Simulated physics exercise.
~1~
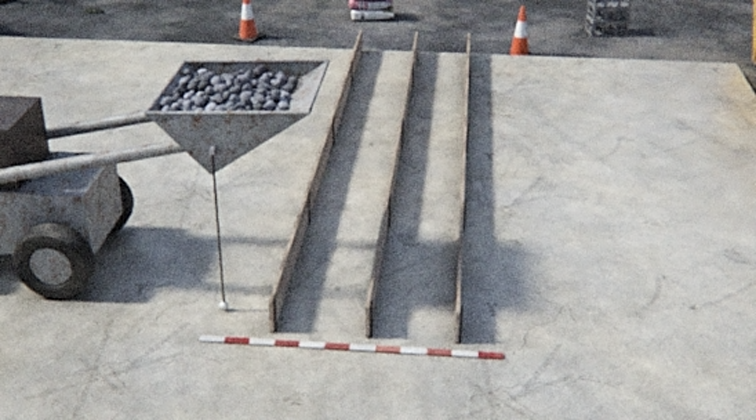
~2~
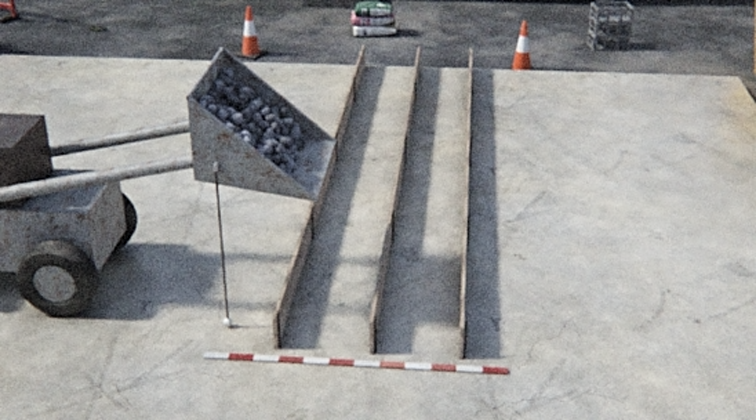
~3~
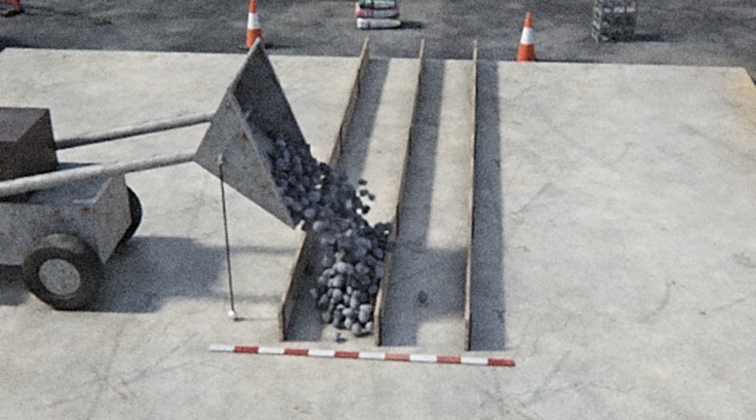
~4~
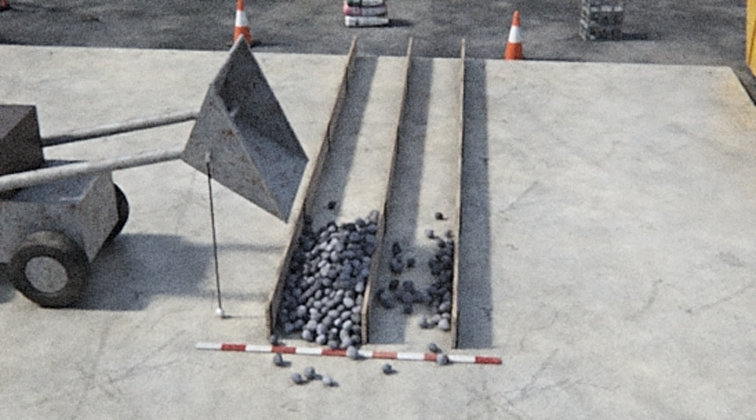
On a sunlit, cracked concrete yard with traffic cones along its far edge, a small loader at the left holds a metal bucket heaped with rounded grey stones. Beside it, long thin planks mark off narrow bays behind a red-and-white staff. The bucket tips steeply to the right, and the stones slide toward its lower edge. They pour out in a stream, piling up in the nearest bay. Some tumble over into the next bay. Finally the bucket hangs tilted and empty, most stones fill the near bay, fewer lie in the far one, and a few rest around the staff.
